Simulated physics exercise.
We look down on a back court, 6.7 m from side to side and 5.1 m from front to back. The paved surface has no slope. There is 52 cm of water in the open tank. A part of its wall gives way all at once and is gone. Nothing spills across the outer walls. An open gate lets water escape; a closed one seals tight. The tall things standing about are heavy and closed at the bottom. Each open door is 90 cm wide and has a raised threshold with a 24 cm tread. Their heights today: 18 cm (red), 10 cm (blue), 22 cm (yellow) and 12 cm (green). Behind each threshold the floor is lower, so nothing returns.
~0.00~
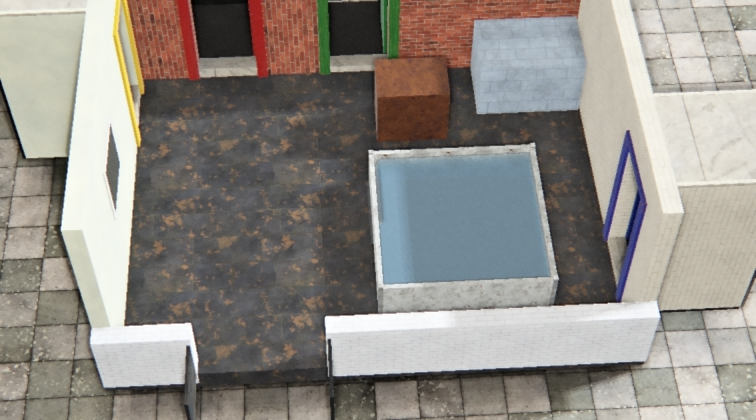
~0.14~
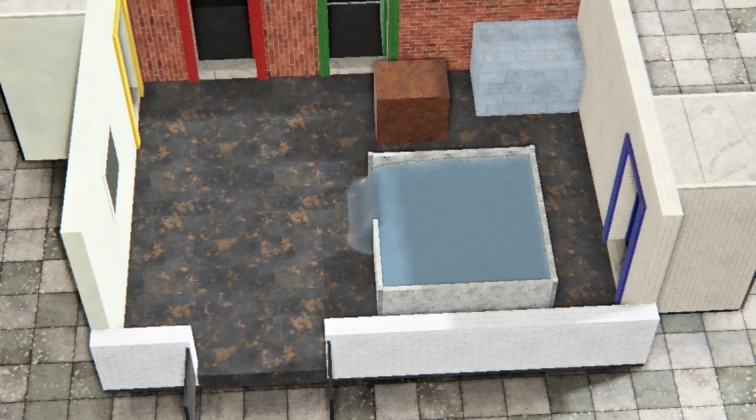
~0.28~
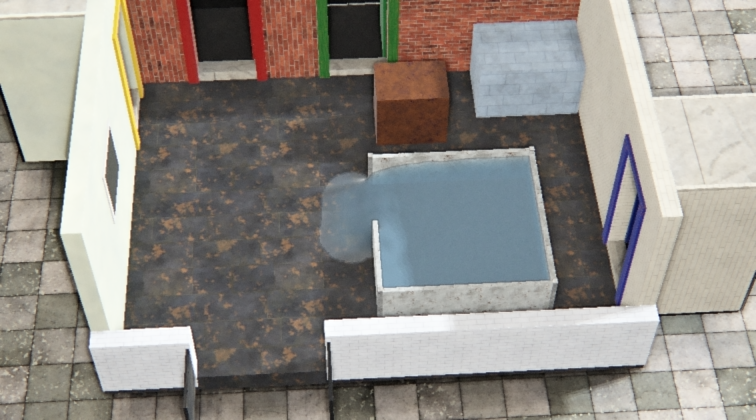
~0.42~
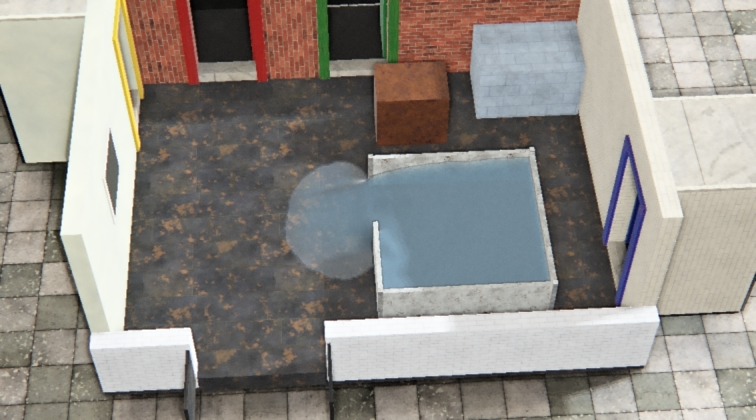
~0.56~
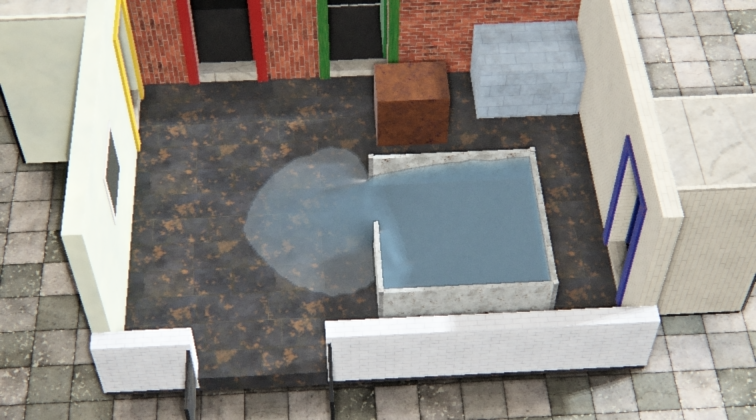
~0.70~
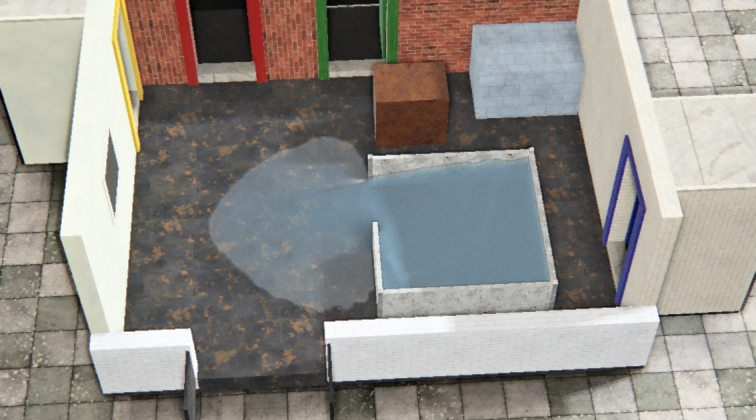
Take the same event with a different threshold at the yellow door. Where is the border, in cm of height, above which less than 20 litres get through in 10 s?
It would have to be roughly 17 cm high.
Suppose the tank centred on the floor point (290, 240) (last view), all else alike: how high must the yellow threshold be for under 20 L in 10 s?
About 17 cm.
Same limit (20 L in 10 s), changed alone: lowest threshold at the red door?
About 11.5 cm at red.
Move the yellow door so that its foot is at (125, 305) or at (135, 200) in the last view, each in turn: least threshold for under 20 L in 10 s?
Roughly 13.5 and 18 cm.
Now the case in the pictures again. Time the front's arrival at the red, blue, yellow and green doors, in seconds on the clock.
Red 2.0 s, blue 7.5 s, yellow 1.8 s, green 3.2 s.
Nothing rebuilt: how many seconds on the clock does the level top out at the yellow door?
At about 3.6 s.
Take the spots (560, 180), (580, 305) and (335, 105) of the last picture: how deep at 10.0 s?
In that order: 2, 4 and 6 cm.
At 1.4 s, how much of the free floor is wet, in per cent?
Some 35 per cent of it.
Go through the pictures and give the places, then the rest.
Still water, 52 cm deep, in the open tank at (460, 217); the yellow door at (129, 70) is dry, in the first frame.
The front is at (353, 243), 0.3 m from the gap at (375, 205); 0.3 m2 of floor is wet, 52 cm left at the back, in the second frame.
Water pours out at (375, 208) and has run 0.7 m, to (327, 242); about 9 cm deep outside, 52 cm at the back, in the third frame.
Water pours out at (375, 210) and has run 1.2 m, to (293, 241); about 7 cm deep outside, 52 cm at the back, in the fourth frame.
The front is at (251, 233), 1.8 m from the gap at (376, 210); 2.9 m2 of floor is wet, 52 cm left at the back, in the fifth frame.
The front is at (216, 235), 2.3 m from the gap at (375, 210); 4.0 m2 of floor is wet, 52 cm left at the back; 2.1 m in a straight line remain to the yellow door at (128, 76), in the sixth frame.
After 1.4 s water covers 35 % of the floor, deepest (30 cm) near (359, 205); it has not reached the yellow door.
After 3.0 s water covers 50 % of the floor, deepest (30 cm) near (140, 113); 22 cm at the yellow door, 1 litre in over its 22 cm threshold.
After 10.0 s water covers 95 % of the floor, deepest (14 cm) near (465, 74); 11 cm at the yellow door, 5 litres in over its 22 cm threshold.
At the yellow door as built, the water arrived by 1.9 s and peaked near 24 cm at 3.6 s.
Run again over the same 10 s with other heights there, 35 litres in over 14.5 cm, 11 litres over 19.5 cm. The limit of 20 litres is kept from about 17 cm up.
